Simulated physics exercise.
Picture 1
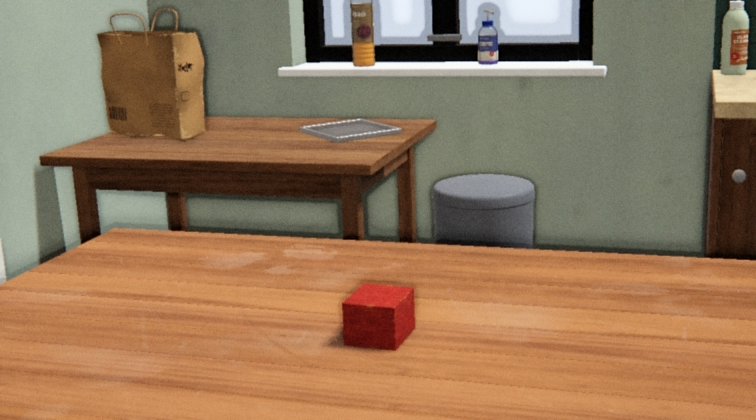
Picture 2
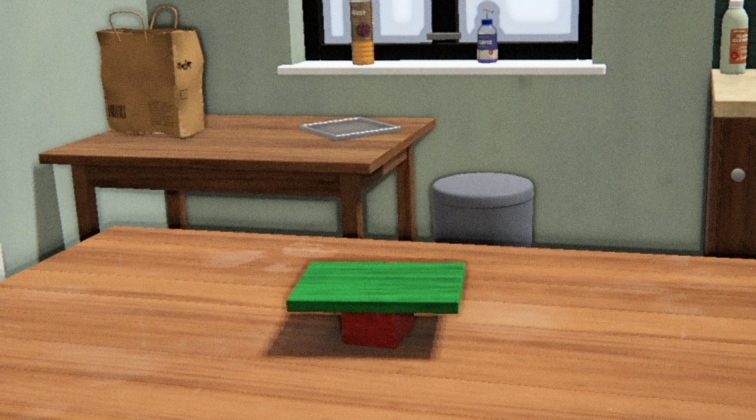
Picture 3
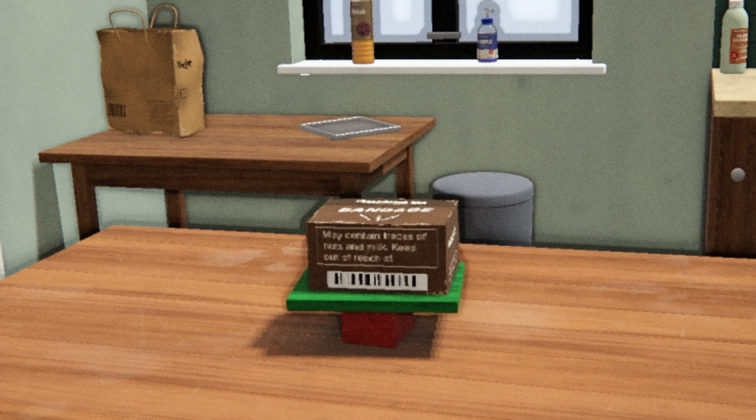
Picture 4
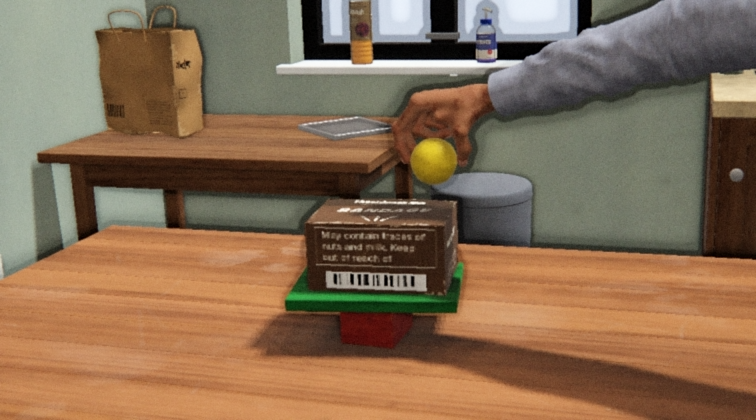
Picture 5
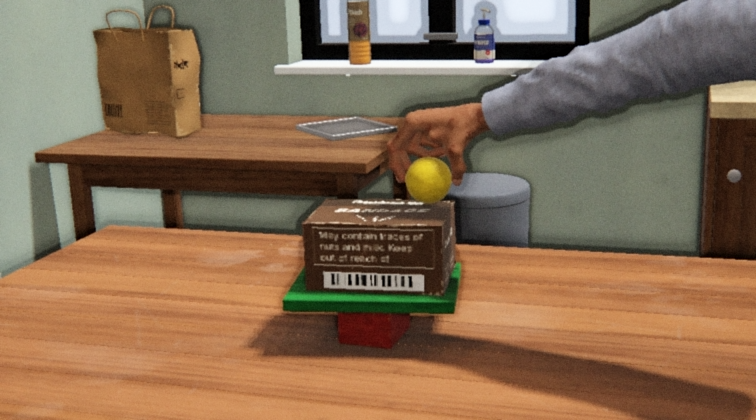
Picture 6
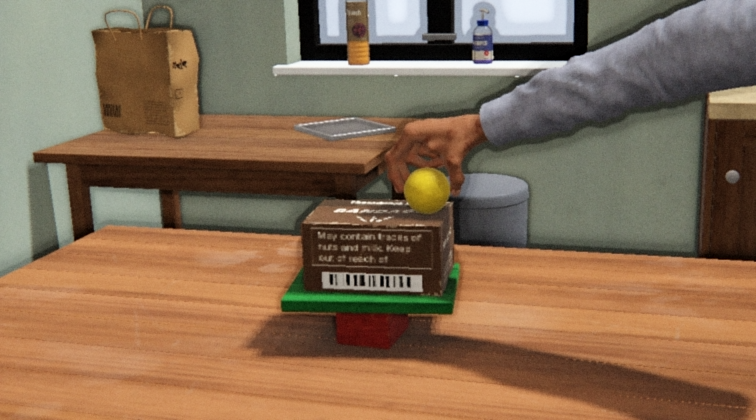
A hand lowers a yellow lemon onto a brown box stacked on a green board and red block.
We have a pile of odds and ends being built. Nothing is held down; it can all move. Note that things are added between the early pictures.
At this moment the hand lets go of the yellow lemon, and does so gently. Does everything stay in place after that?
Yes, it all stays put.
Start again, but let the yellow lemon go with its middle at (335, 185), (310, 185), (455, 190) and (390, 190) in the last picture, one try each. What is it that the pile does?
Outcomes in order: No collapse, a collapse, a collapse, no collapse.
Then, 0.50 s past the last view, nothing moves.
Then, 1.50 s past the last view, yellow lemon resting near (429, 191).
Finally, all 4 still in place. Final places as the last picture's camera would see them, yellow lemon near (429, 191). The pile holds.
